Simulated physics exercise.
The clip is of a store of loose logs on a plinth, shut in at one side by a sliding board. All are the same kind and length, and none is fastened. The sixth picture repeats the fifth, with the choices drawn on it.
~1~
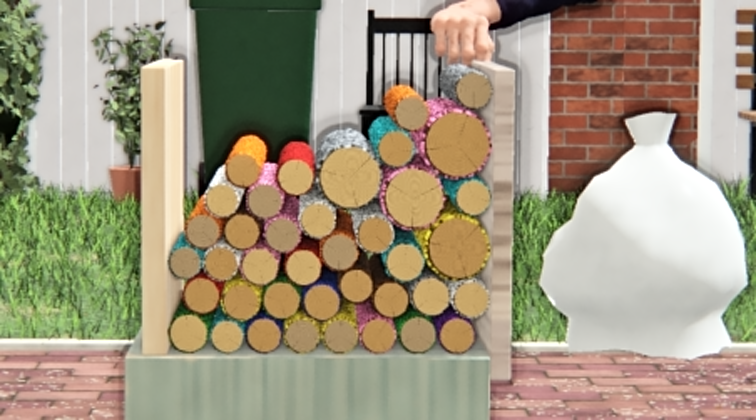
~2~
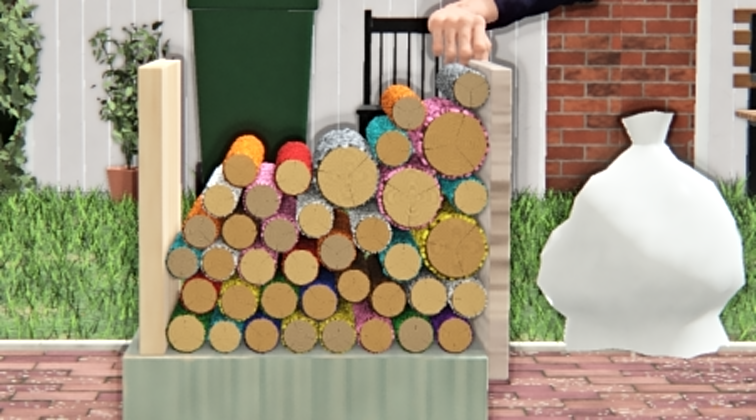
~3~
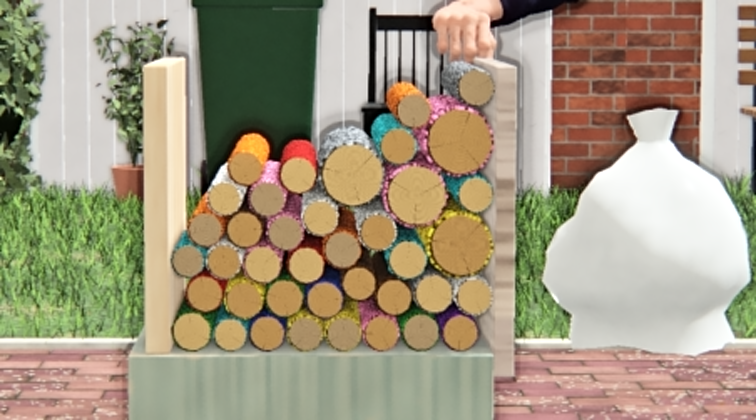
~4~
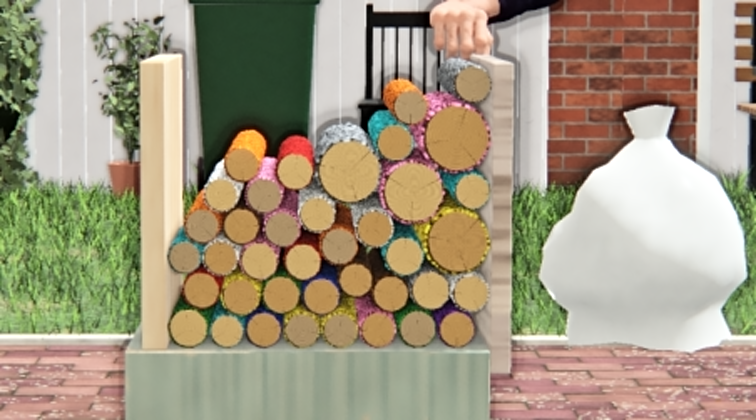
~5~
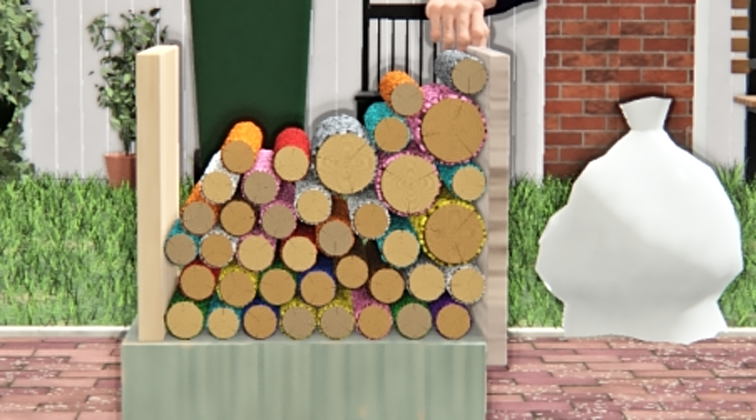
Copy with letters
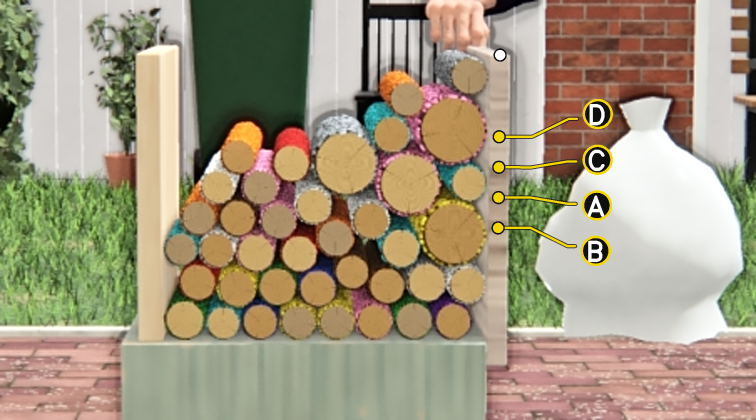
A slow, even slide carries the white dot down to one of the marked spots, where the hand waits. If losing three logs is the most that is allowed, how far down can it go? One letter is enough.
Down to A.
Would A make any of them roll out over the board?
Yes, at A.
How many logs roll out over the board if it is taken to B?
With B, four.
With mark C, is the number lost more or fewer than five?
Fewer than five.
On the marked copy, A at (498, 197); B at (498, 228); C at (499, 167); D at (499, 137); the white dot at (500, 55).
Following A. Soon after the start, top of the board (489, 121).
Later, top of the board (488, 195).
In the end, top of the board (488, 196), one out over the board.
As for the rest, B four out over the board; C one out over the board; D one out over the board.
